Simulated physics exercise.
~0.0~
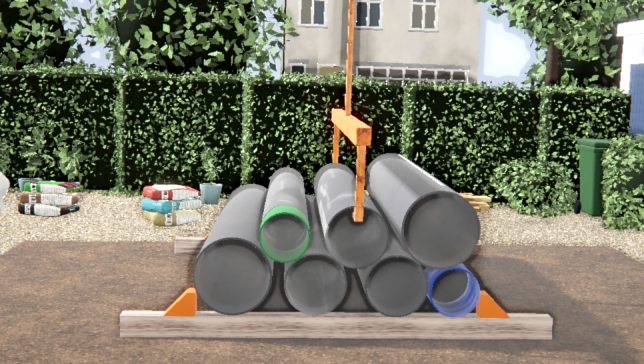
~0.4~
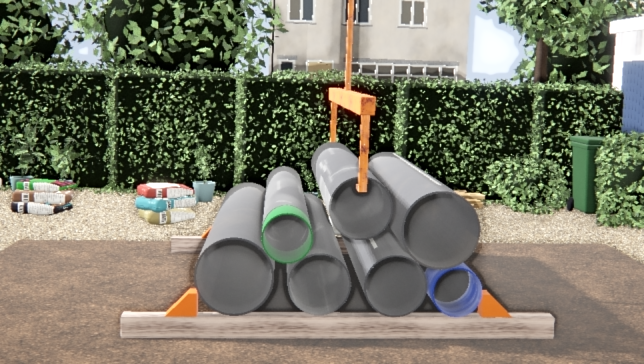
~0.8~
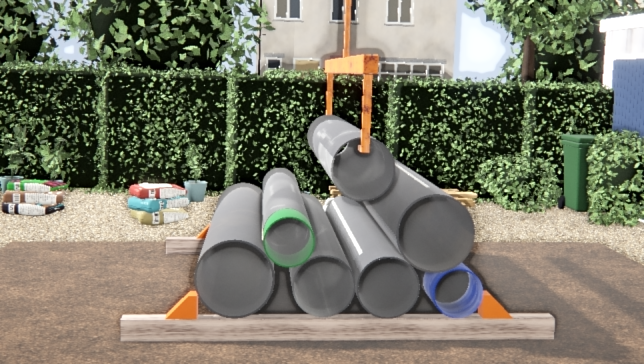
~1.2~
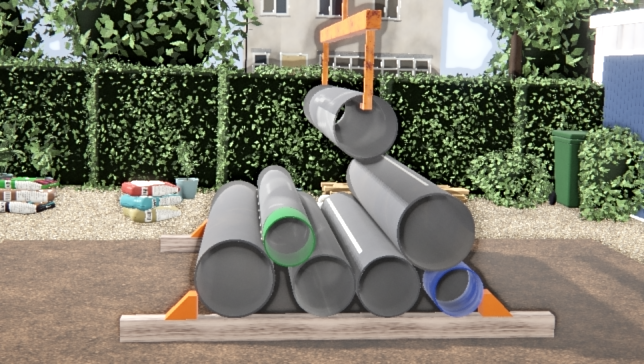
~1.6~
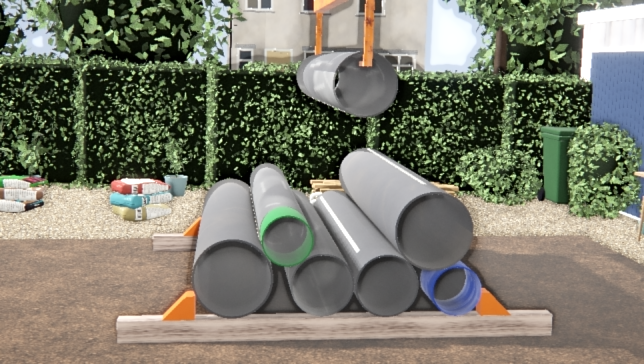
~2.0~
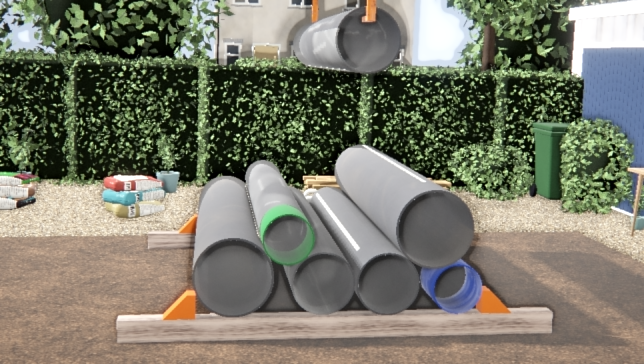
An orange beam lifts a grey pipe off the stack while the rest stay put.
